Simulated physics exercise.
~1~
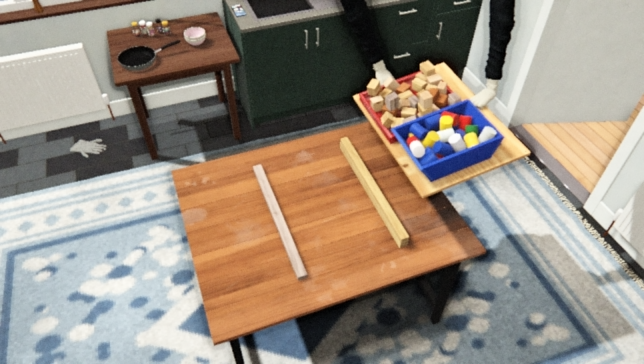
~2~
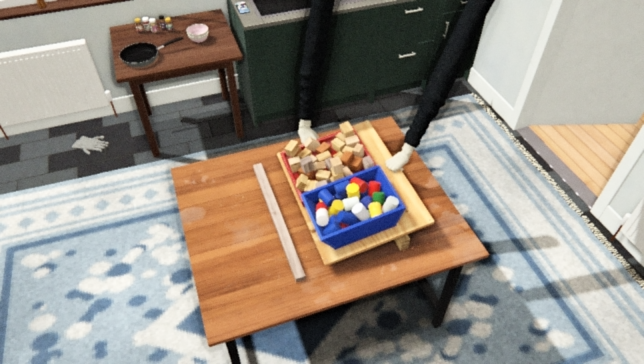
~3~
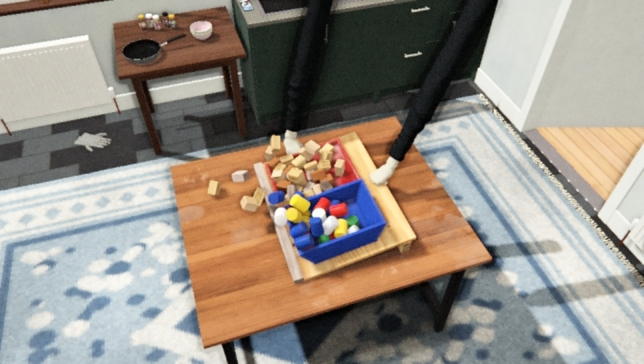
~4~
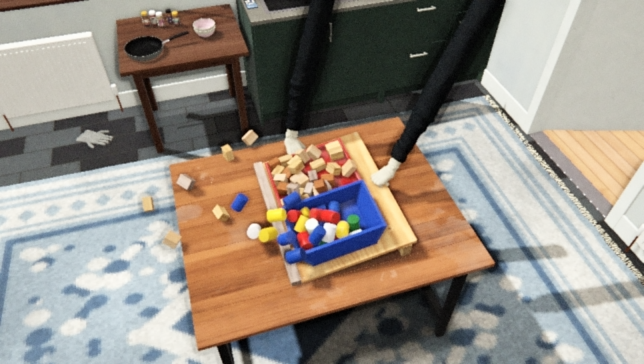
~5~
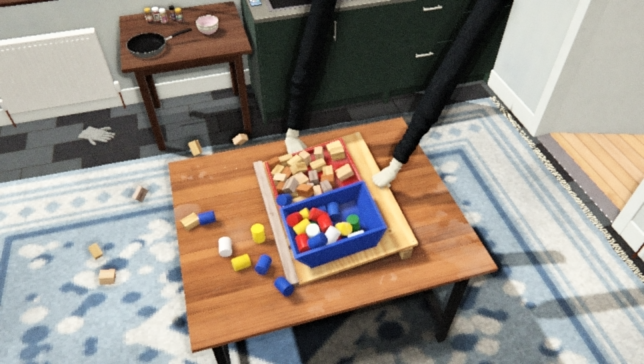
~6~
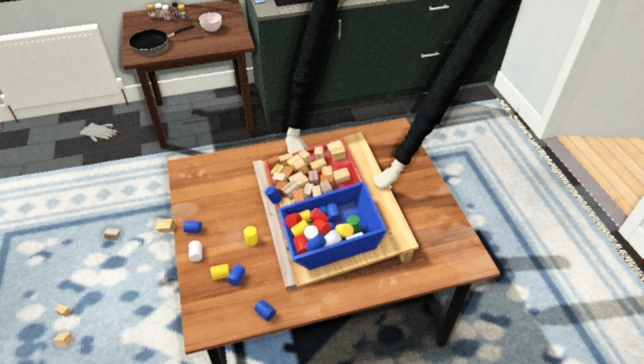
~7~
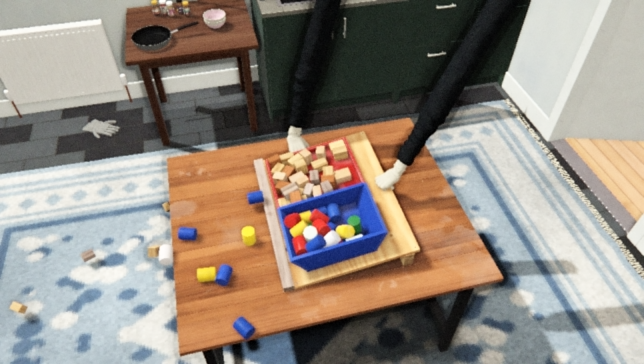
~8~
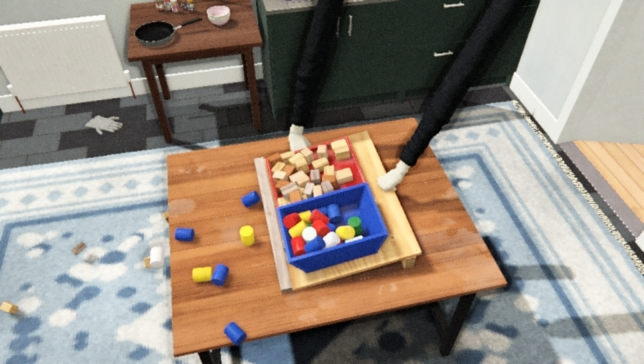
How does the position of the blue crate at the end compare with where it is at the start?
At the start the blue crate is beyond the right part of the table's far edge, up on the board as it is held there. At the end it is further left and lower in view, resting on the board over the middle of the table, close to the batten.
